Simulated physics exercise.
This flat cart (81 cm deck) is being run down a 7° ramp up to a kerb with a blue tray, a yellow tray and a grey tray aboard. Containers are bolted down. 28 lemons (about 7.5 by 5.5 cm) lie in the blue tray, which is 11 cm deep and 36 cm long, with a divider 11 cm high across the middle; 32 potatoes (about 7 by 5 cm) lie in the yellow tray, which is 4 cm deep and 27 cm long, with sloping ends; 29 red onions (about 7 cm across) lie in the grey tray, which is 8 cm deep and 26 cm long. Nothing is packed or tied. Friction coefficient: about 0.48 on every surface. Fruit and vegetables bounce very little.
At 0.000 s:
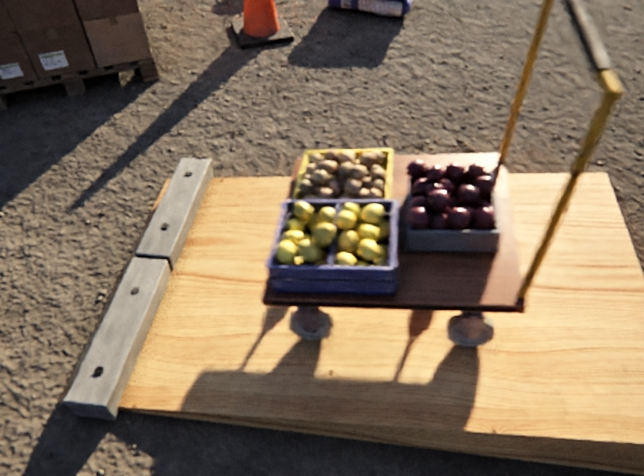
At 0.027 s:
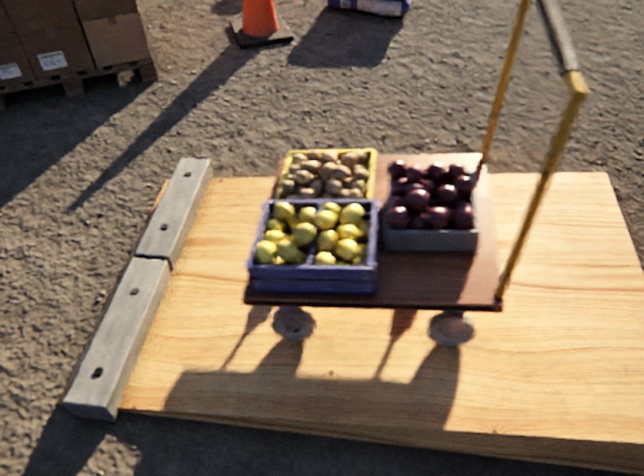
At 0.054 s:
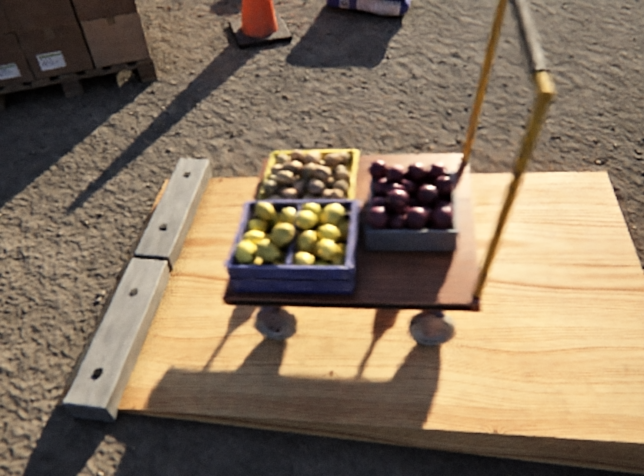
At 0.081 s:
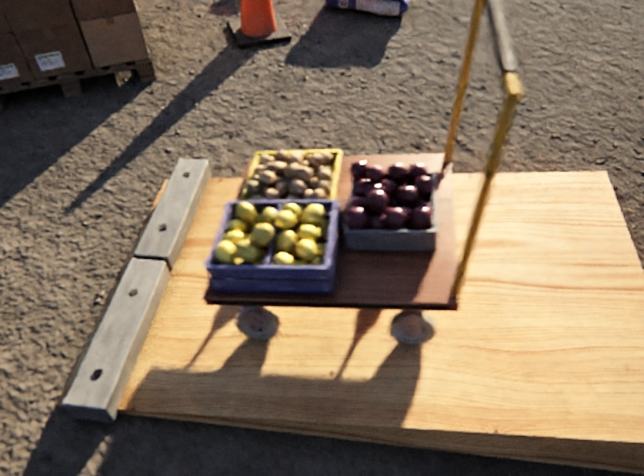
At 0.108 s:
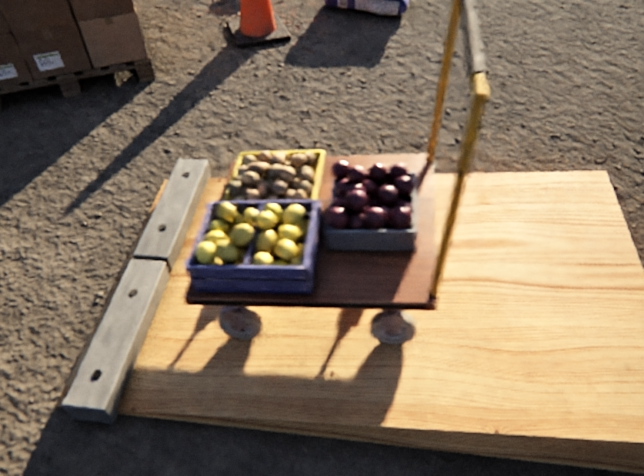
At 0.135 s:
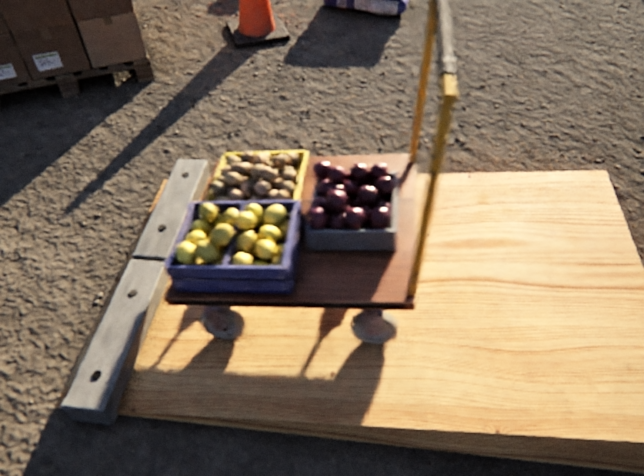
Flat cart carrying blue, yellow and grey trays of produce rolling steadily left across a wooden board toward a grey kerb.
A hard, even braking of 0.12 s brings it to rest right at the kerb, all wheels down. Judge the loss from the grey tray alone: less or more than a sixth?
Over a sixth of the red onions leave the grey tray.
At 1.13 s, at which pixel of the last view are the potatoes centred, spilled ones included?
Around (177, 183).
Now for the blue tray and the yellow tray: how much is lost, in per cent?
About: Blue tray 5, yellow tray 20 per cent.
After 0.17 s, the brake bites.
After 0.27 s, the blue tray has all 28, the yellow tray has all 32 and the grey tray is down by 1 of 29.
After 0.39 s, the blue tray has all 28, the yellow tray is down by 3 of 32 and the grey tray is down by 6 of 29.
After 0.62 s, the blue tray is down by 1 of 28, the yellow tray is down by 5 of 32 and the grey tray is down by 9 of 29.
Final count (at 1.13 s), the blue tray is down by 1 of 28, the yellow tray is down by 6 of 32 and the grey tray is down by 10 of 29. Asked share, 10 of 29, 34 per cent.
